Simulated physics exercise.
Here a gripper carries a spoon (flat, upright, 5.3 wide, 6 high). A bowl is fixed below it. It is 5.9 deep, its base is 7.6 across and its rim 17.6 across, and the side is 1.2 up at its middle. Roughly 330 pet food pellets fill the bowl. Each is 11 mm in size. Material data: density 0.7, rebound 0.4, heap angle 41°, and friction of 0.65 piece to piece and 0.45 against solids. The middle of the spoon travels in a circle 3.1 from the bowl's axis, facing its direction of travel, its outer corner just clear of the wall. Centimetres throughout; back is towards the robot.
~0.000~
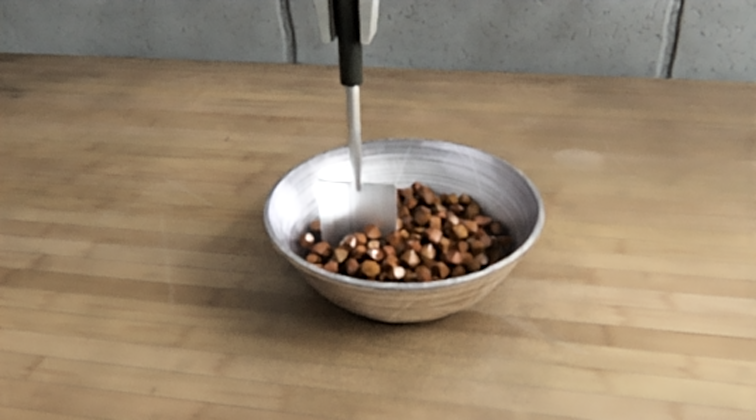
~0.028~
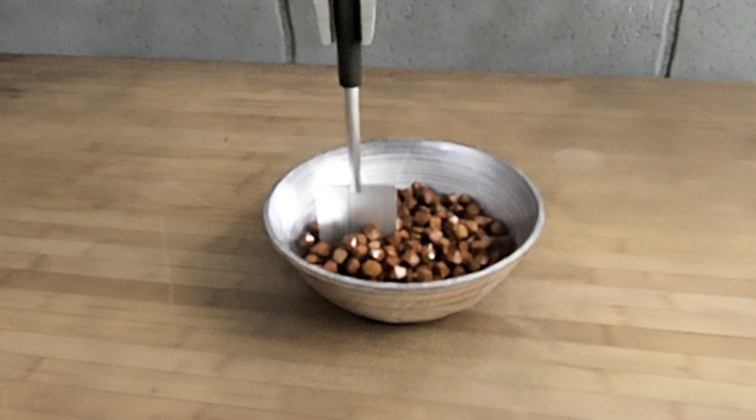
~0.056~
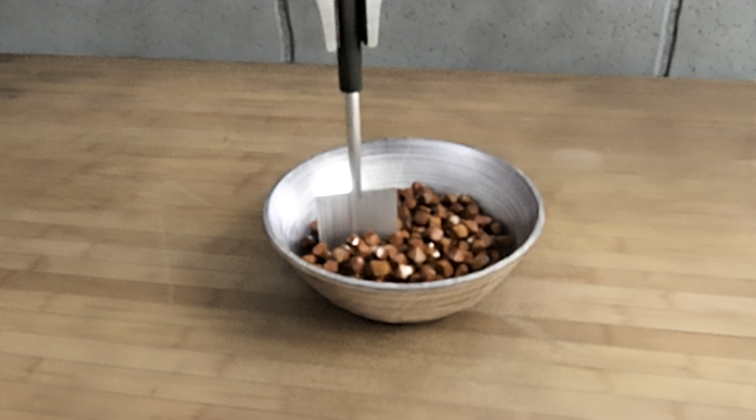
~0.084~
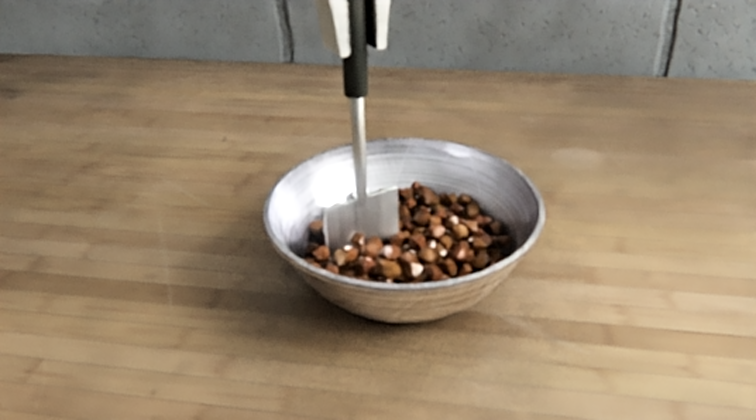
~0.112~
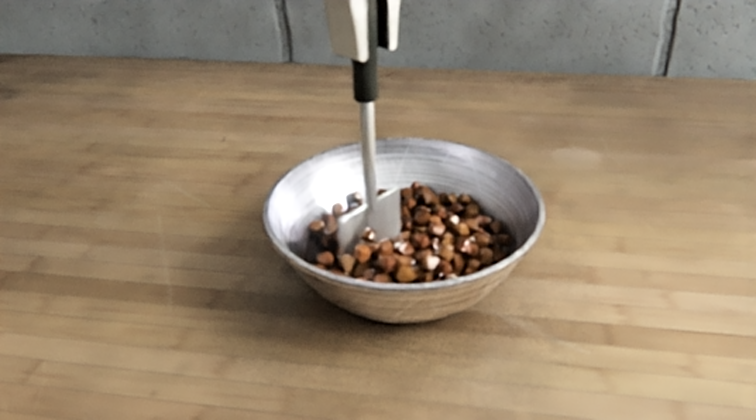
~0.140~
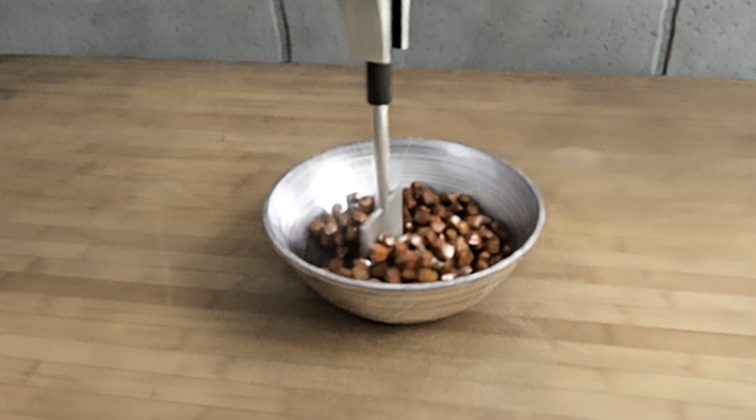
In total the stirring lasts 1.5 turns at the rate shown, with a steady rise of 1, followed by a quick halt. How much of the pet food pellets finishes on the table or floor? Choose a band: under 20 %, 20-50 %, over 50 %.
Band: Under 20 %.
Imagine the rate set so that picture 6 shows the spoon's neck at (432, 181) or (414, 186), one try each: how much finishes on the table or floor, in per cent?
About 40 and 35 %.
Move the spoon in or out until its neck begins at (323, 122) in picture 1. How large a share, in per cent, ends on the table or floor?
About 0 %.
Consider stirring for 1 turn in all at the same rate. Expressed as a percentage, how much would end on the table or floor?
I'd expect some 15 per cent.
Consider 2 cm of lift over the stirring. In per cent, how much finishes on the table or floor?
Around 10 percent of it.
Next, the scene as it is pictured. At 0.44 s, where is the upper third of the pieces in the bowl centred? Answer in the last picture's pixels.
Near (397, 166).
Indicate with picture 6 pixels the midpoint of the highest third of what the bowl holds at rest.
It is centred near (462, 209).
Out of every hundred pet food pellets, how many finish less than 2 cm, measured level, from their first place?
I'd say something near 5 percent.
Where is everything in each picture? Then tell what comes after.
The spoon neck at (356, 162), 0° round; upper third of the load around (414, 235), from x 305 to 505, top at y 190; 330 in the bowl, in the first frame.
The spoon neck at (355, 164), 6° round; upper third of the load around (411, 237), from x 305 to 505, top at y 190, in the second frame.
The spoon neck at (355, 170), 22° round; upper third of the load around (404, 245), from x 310 to 505, top at y 190, in the third frame.
The spoon neck at (360, 177), 39° round; upper third of the load around (408, 251), from x 310 to 505, top at y 190, in the fourth frame.
The spoon neck at (369, 182), 56° round; upper third of the load around (410, 254), from x 315 to 505, top at y 190, in the fifth frame.
The spoon neck at (382, 186), 73° round; upper third of the load around (422, 254), from x 320 to 505, top at y 190; 330 in the bowl, in the sixth frame.
After 0.44 s, 255° round, highest piece 8 above the table; 313 in the bowl, 11 on the table or floor, 6 in flight or on the tool.
After 0.73 s, 77° round, highest piece 8 above the table; 291 in the bowl, 32 on the table or floor, 7 in flight or on the tool.
After 1.08 s, 180° round, highest piece 7 above the table; 286 in the bowl, 44 on the table or floor.
After 1.78 s, 180° round, highest piece 7 above the table; 286 in the bowl, 44 on the table or floor.
In the end, 286 in the bowl, 44 on the table or floor. That is 13 % on the table or floor.
